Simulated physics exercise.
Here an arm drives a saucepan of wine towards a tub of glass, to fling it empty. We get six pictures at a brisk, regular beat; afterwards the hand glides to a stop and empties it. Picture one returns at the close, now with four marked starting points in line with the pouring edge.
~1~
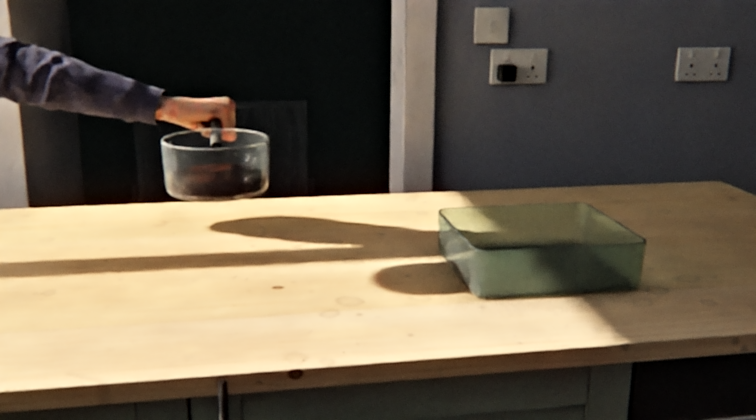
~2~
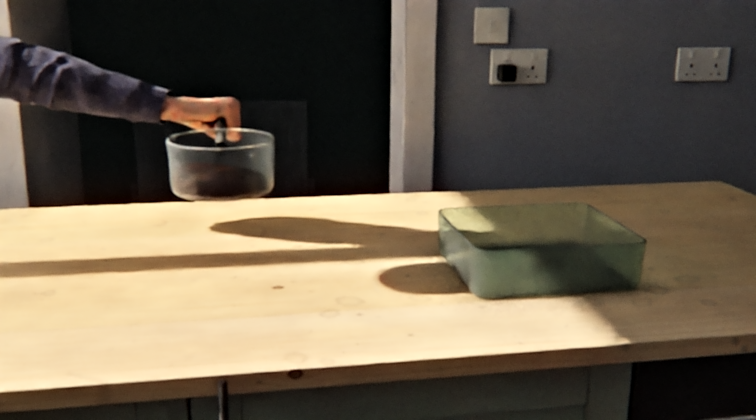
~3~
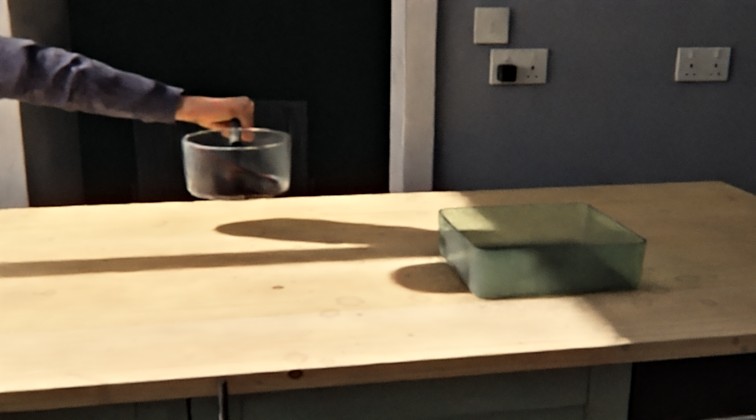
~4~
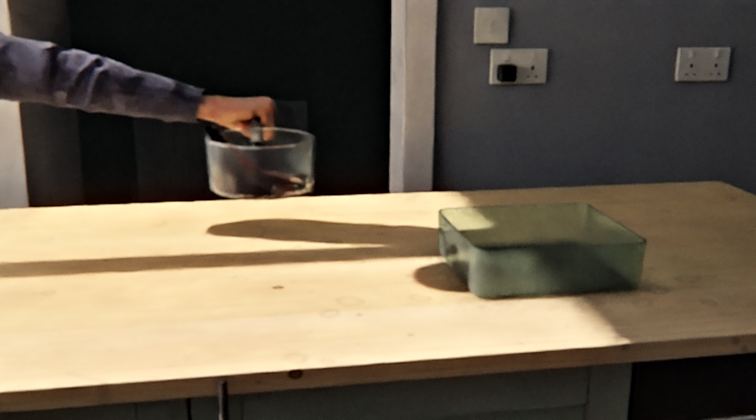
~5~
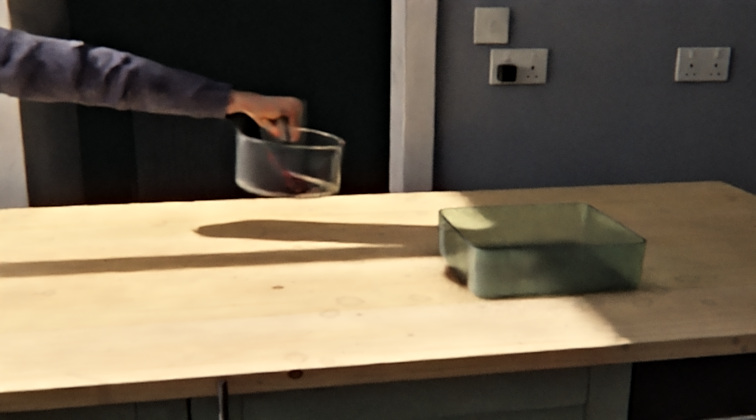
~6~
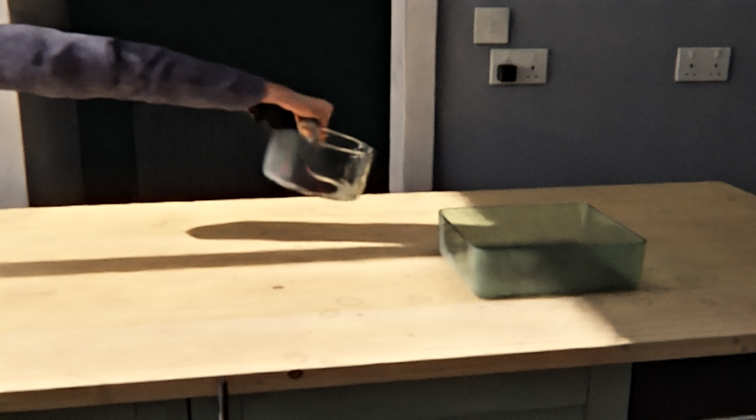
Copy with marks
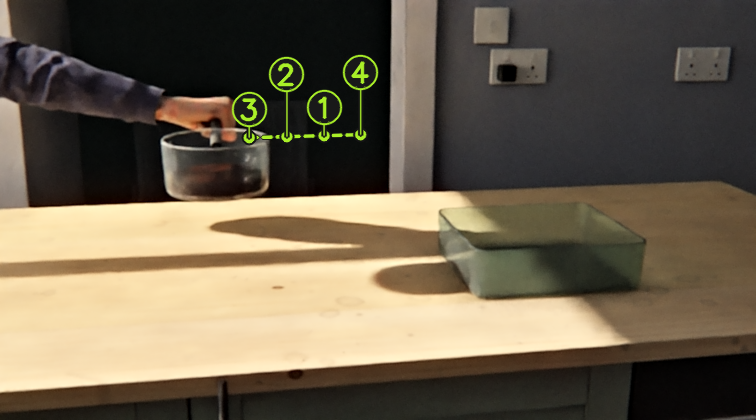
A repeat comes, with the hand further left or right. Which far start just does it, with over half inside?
It is 2.
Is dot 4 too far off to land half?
No, not at all.
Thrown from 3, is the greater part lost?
Yes, it does.
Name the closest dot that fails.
The answer is 3.
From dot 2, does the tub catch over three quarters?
No, less.
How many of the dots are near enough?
Three of the four.
On the marked copy, 1 at (324, 135); 2 at (286, 136); 3 at (249, 137); 4 at (360, 134).
With 1, about 69 % lands in the tub, 11 % falls short and 20 % goes beside or beyond.
With 2, about 62 % lands in the tub, 22 % falls short and 15 % goes beside or beyond.
With 3, about 36 % lands in the tub, 55 % falls short and 9 % goes beside or beyond.
With 4, about 83 % lands in the tub, 8 % falls short and 9 % goes beside or beyond.
